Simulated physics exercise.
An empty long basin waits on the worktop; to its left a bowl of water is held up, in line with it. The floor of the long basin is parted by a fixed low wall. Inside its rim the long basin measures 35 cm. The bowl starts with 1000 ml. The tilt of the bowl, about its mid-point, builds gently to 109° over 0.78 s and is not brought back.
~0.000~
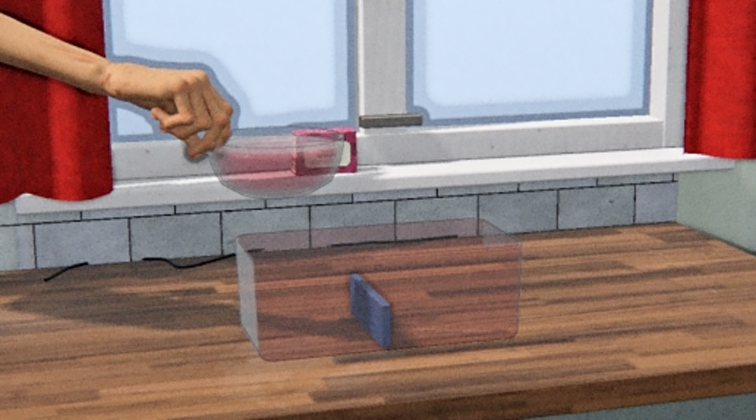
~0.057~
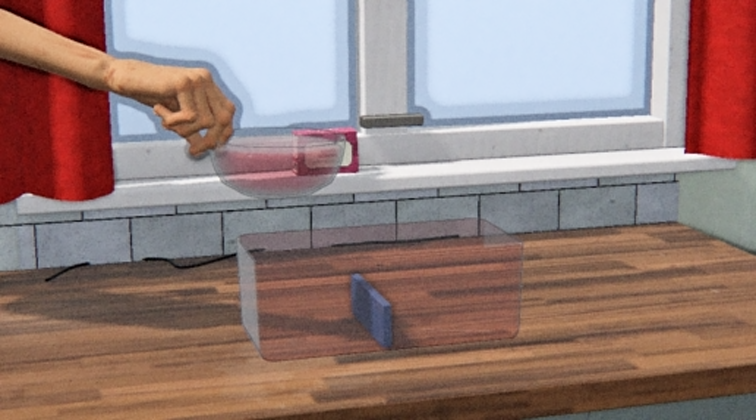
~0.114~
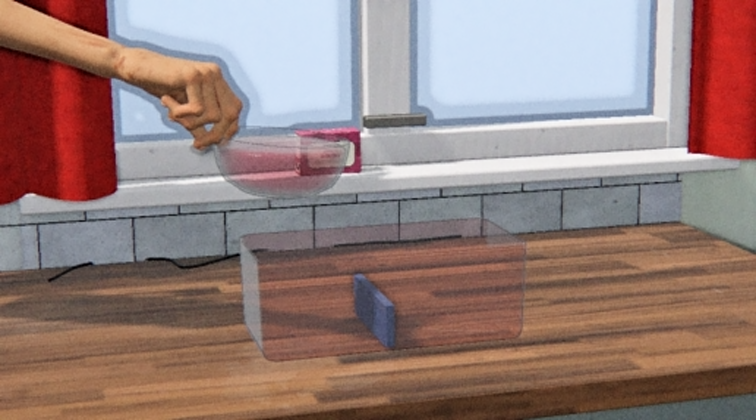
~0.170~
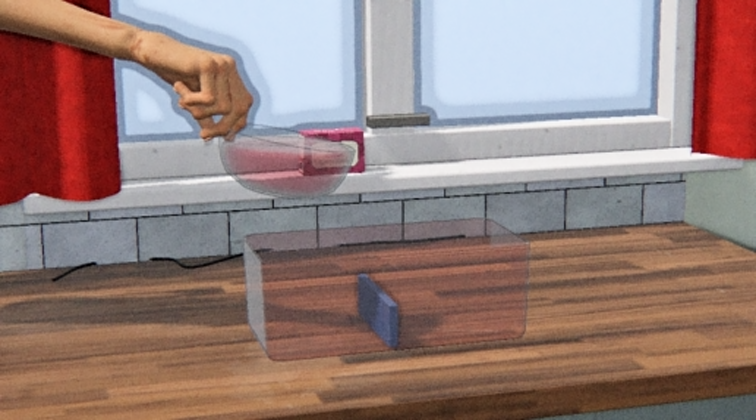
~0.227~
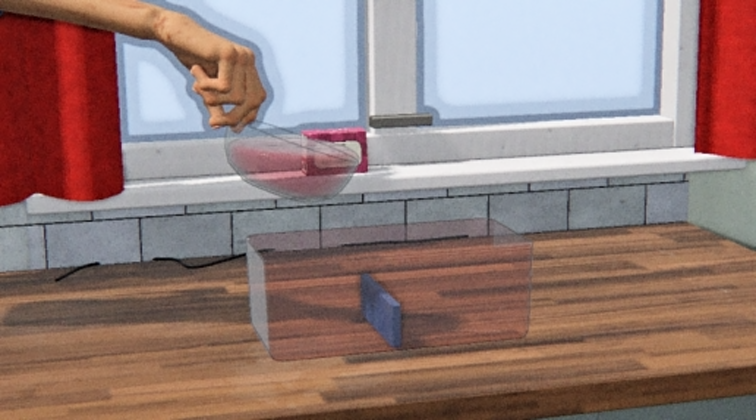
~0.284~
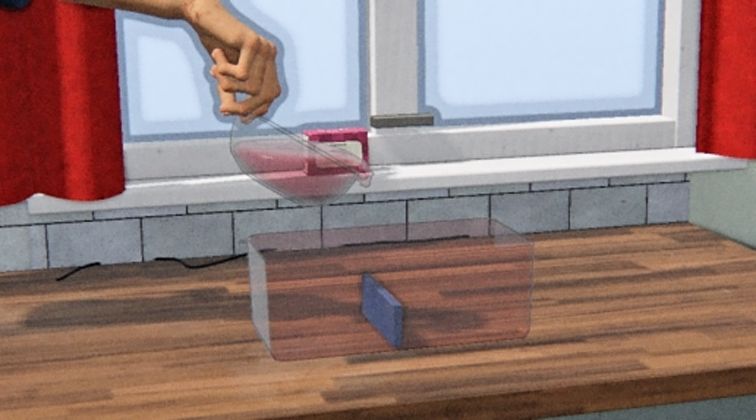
A hand holds a clear glass bowl of pinkish liquid above a wooden worktop, seen from the front and slightly above, with a window, red curtains and grey tiles behind. Below and to the right sits a long, clear, pink-tinted basin, with a small blue upright piece showing in it and a pink object on the sill. The hand rises and gradually tilts the bowl rightward until liquid reaches its lowered rim and begins slipping over, while the view shifts very slightly.
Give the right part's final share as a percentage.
Roughly 61 per cent is past the wall.
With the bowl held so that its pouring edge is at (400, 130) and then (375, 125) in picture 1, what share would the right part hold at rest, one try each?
First 90, then 85 per cent.
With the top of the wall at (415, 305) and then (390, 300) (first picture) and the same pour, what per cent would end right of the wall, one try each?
First 30, then 35 per cent.
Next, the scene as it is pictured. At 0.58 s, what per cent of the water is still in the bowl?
Some 10 per cent.
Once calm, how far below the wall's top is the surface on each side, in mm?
Left about 42 mm, right about 36 mm.
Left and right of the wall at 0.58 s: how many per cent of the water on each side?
Left about 16, right about 52.
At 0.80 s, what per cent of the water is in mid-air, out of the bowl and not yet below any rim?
Near 4 in a hundred.
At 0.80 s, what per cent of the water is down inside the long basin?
Near 96 in a hundred.
Then, 0.58 s in, the tilt is 93° and 11 per cent is still to pour, 16 is left of the wall and 53 right of it.
Then, 0.80 s in, the tilt is 109° and 0 per cent is still to pour, 37 is left of the wall and 59 right of it.
Then, 1.03 s in, the tilt is 109° and 0 per cent is still to pour, 38 is left of the wall and 61 right of it.
Then, 1.28 s in, the tilt is 109° and 0 per cent is still to pour, 38 is left of the wall and 61 right of it.
Finally, 38 per cent lies left of the wall, 61 right of it and 1 outside.
